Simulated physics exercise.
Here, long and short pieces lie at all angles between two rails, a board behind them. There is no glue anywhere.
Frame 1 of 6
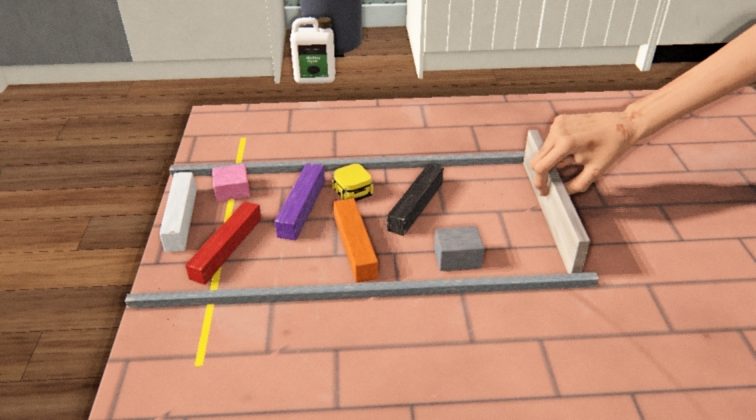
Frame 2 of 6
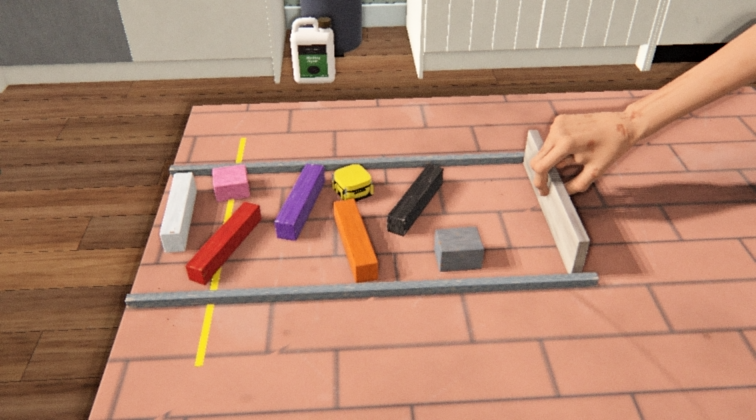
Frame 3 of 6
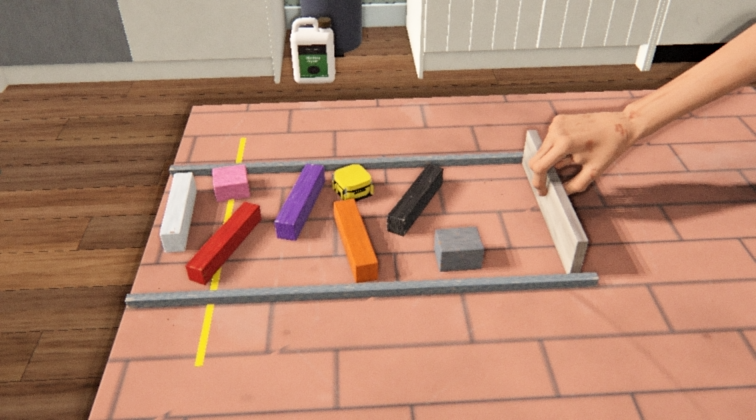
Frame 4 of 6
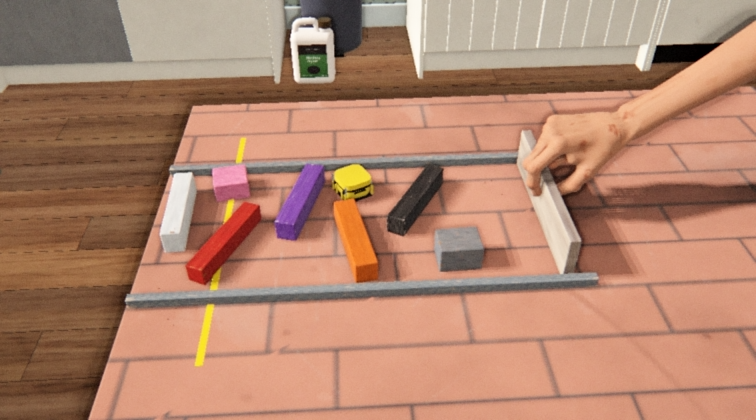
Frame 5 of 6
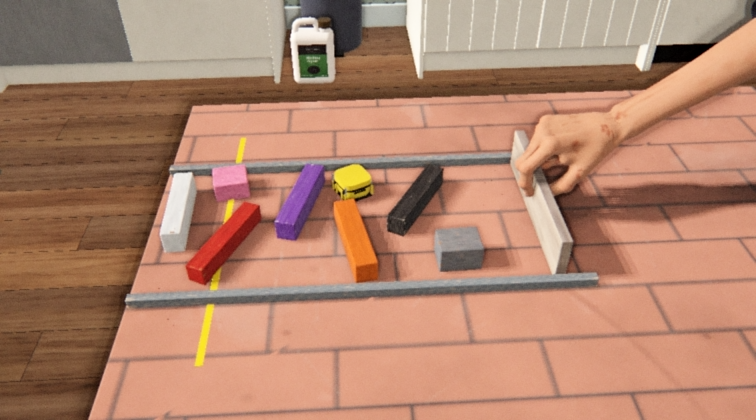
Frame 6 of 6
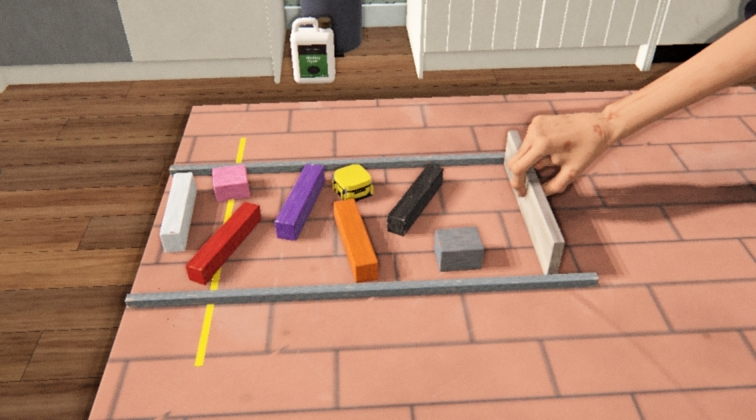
A hand reaches in from the right, gripping a pale upright board on a pinkish brick-patterned surface, seen from above at an angle, with a wooden floor and white cabinets behind. Between two grey rails lie white, pink, red, purple, yellow, orange, black and grey pieces, with yellow tape crossing at left. The hand holds still, then slides the board slightly left, while the pieces and camera stay still.
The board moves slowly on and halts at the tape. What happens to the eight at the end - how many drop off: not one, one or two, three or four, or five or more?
The count of those that drop off: Three or four.
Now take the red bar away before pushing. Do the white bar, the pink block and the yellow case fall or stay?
As for the white bar, it is not retained; the pink block is not retained; the yellow case is retained.
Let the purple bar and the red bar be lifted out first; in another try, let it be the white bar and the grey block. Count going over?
Result: 1 in the first case, with 1 in the second.
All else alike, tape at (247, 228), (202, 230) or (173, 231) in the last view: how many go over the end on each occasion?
It would be 1, then 4, then 6.
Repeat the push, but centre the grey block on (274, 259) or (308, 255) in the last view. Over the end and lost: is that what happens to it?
Taken in order, it keeps its place and then keeps its place.
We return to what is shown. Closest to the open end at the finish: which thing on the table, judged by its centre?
The purple bar finishes closest.
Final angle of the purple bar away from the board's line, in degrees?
Angle: Around 0°.
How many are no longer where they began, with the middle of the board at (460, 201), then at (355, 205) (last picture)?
It comes to 1 for the first spot, 5 for the other.
A little later, none off yet; white bar at rest near (180, 211); pink block at rest near (231, 183); red bar at rest near (226, 241).
When it is over, the number that fall off is three or four; down, red bar, pink block and white bar.
